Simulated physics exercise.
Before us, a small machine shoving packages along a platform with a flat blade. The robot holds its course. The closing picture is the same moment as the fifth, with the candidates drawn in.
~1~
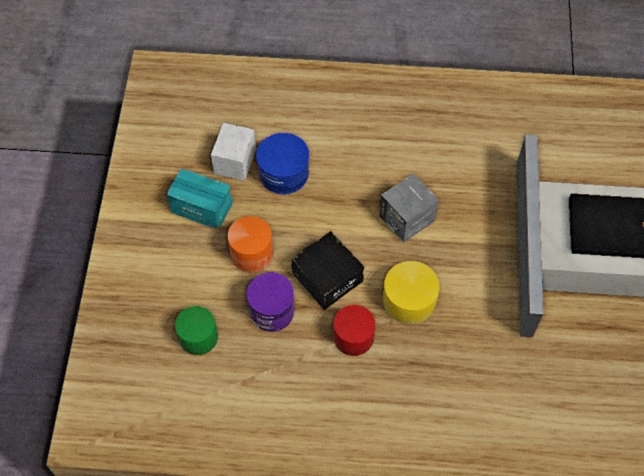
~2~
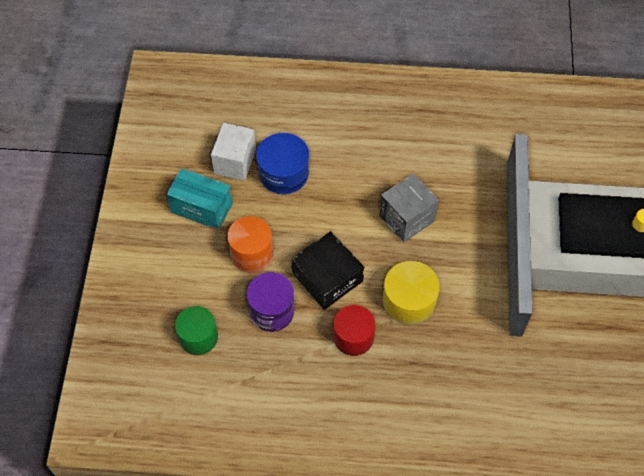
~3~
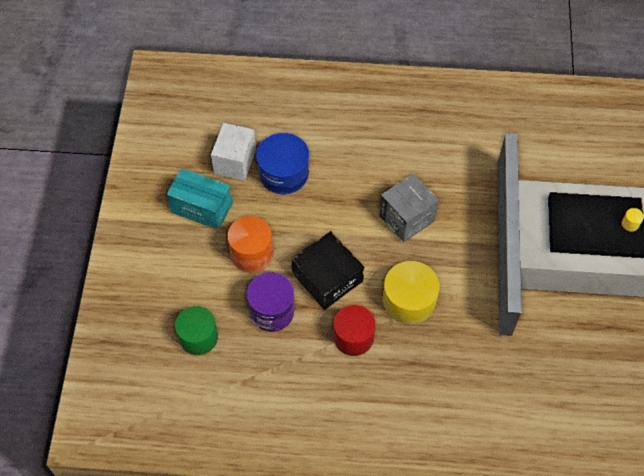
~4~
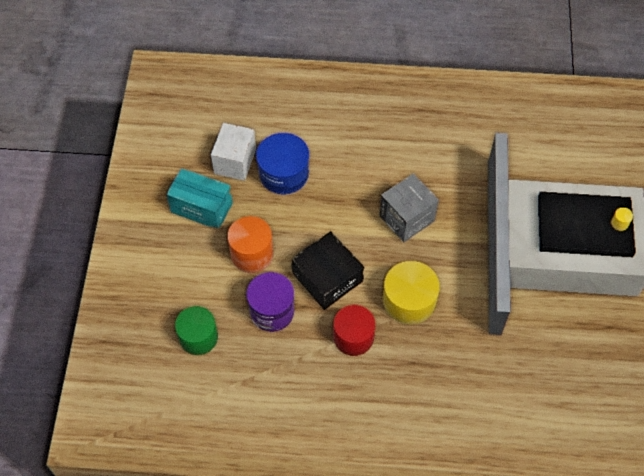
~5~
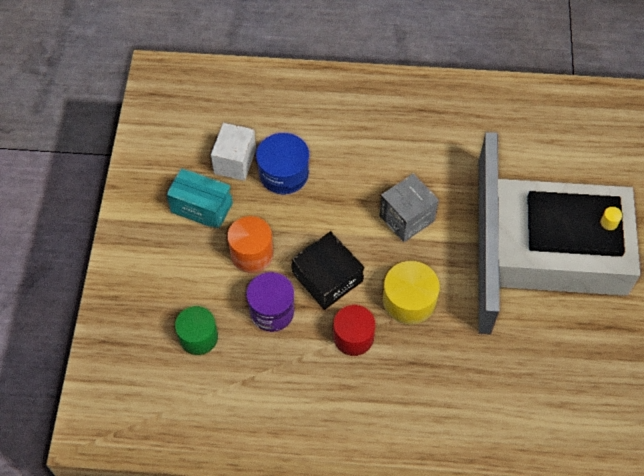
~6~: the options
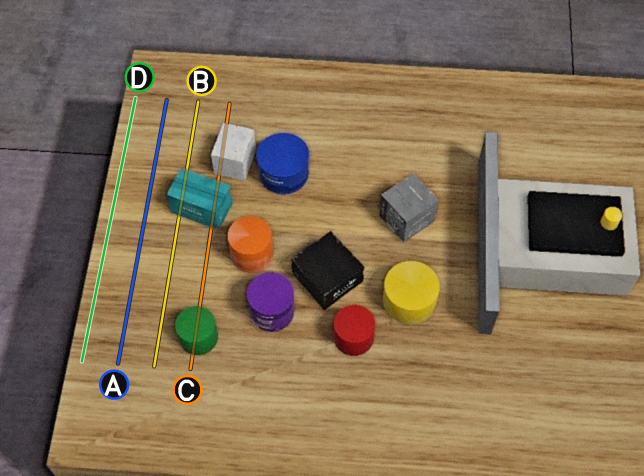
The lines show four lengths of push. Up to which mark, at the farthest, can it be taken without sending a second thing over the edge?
It can go as far as B.
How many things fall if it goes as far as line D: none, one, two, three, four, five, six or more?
Six or more.
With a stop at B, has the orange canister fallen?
No.
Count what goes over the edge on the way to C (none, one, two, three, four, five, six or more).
The count is none.
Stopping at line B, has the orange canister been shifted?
Yes.
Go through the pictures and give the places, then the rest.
The first frame shows green canister (197, 331); turquoise box (200, 199); white crate (234, 152).
The second frame shows robot (600, 224); yellow canister (411, 293).
The third frame shows robot (589, 223); black box (327, 270).
The fourth frame shows robot (579, 223); orange canister (251, 245).
The fifth frame shows robot (568, 222); blue pail (283, 164); green canister (197, 331); turquoise box (200, 199).
On the marked copy, A at (144, 222); B at (178, 224); C at (212, 227); D at (111, 220).
Following B. Soon after the start, robot (452, 215); red canister (350, 335); yellow canister (338, 289).
Later, robot (337, 207); turquoise box (178, 166); orange canister (176, 208).
In the end, robot (252, 202); turquoise box (117, 162); orange canister (115, 201); none fallen.
As for the rest, A drops two; C is within the limit but short; D drops six.
